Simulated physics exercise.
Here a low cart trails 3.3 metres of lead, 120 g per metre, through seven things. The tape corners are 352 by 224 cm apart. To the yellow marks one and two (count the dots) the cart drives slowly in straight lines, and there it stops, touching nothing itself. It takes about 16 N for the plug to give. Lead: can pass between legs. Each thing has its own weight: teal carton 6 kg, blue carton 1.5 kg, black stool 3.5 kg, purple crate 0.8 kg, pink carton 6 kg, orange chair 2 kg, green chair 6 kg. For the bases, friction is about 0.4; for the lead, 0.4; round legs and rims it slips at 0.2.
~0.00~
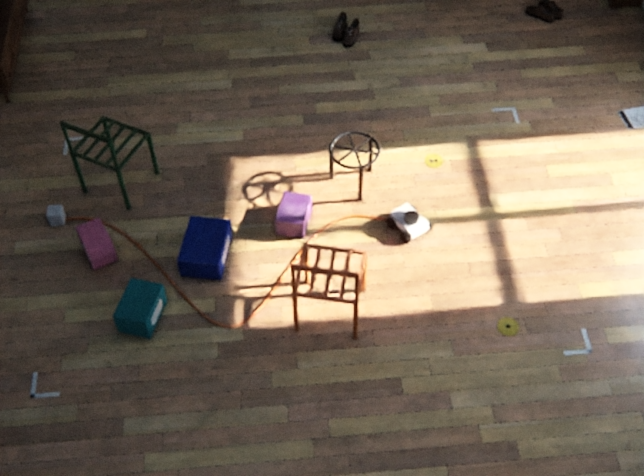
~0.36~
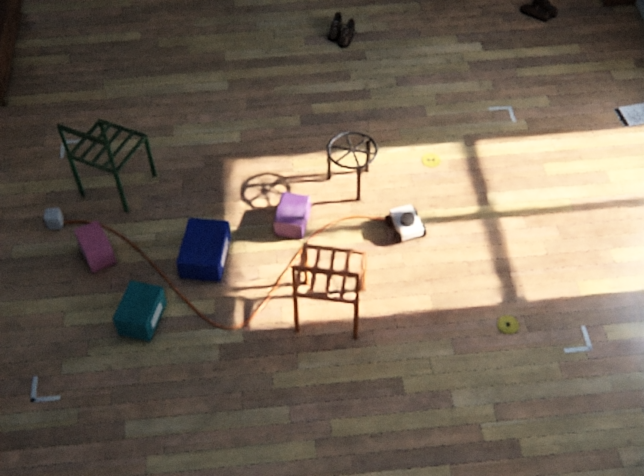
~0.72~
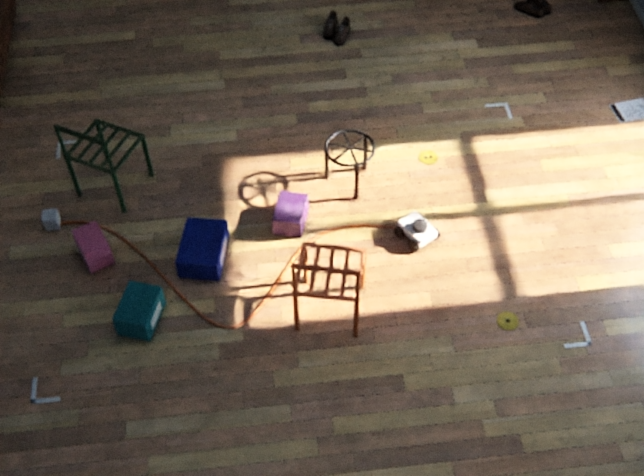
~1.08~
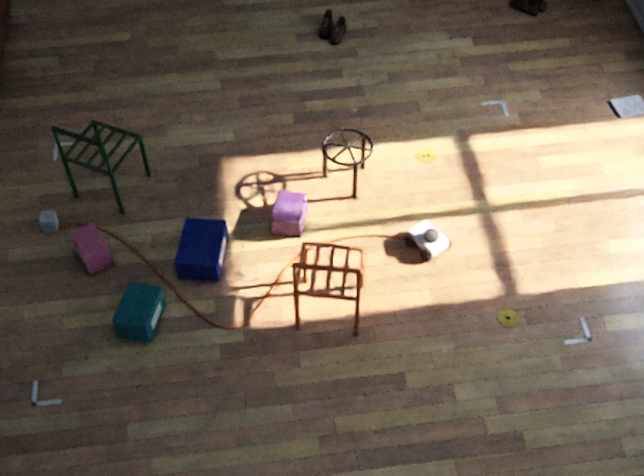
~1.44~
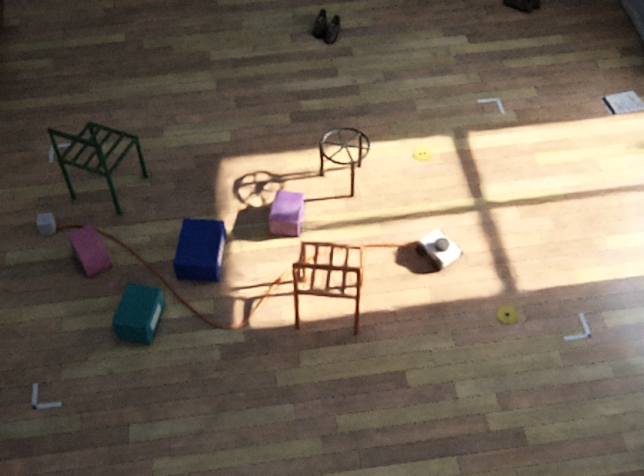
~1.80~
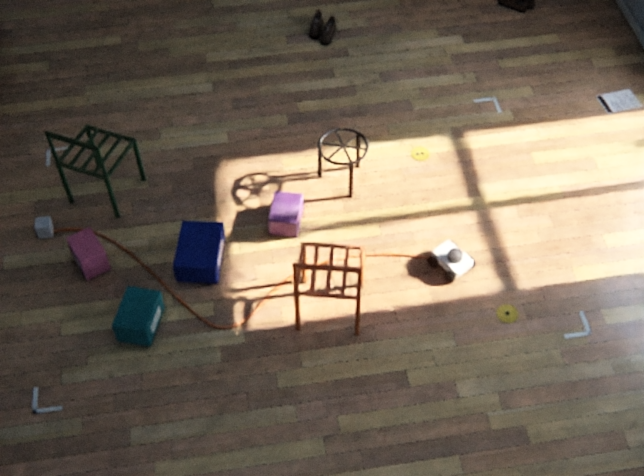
In the video, a small white cart trailing an orange lead moves slowly right and slightly downward across a sunlit wooden floor, drawing the lead straighter near the orange chair, while the surrounding cartons, stool and green chair stay in place.
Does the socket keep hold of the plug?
The plug resists.
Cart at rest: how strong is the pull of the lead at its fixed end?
0 N.
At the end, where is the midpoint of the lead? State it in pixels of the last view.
(261, 276) or so.
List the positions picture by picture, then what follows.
Orange chair (330, 272); teal carton (138, 300); marks (508, 327) (434, 161); lead runs through (163, 272) (229, 327); cart (404, 223), in the first picture.
Lead runs through (229, 328); cart (403, 223), in the second picture.
Lead runs through (229, 327); cart (412, 231), in the third picture.
Lead runs through (229, 328); cart (423, 240), in the fourth picture.
Lead runs through (229, 327); cart (434, 249), in the fifth picture.
Orange chair (330, 269); teal carton (136, 308); lead runs through (159, 279) (230, 327) (398, 255); cart (446, 260), in the sixth picture.
At 3.3 s, cart at (504, 310), lead slack at the fixed end; nothing else has moved.
At 4.9 s, cart at (475, 253), lead slack at the fixed end; nothing else has moved.
At 6.4 s, cart at (444, 196), lead slack at the fixed end; nothing else has moved.
At 8.0 s, cart at (420, 153), lead slack at the fixed end; nothing else has moved.
At 8.4 s, cart at (420, 153), lead slack at the fixed end; nothing else has moved.
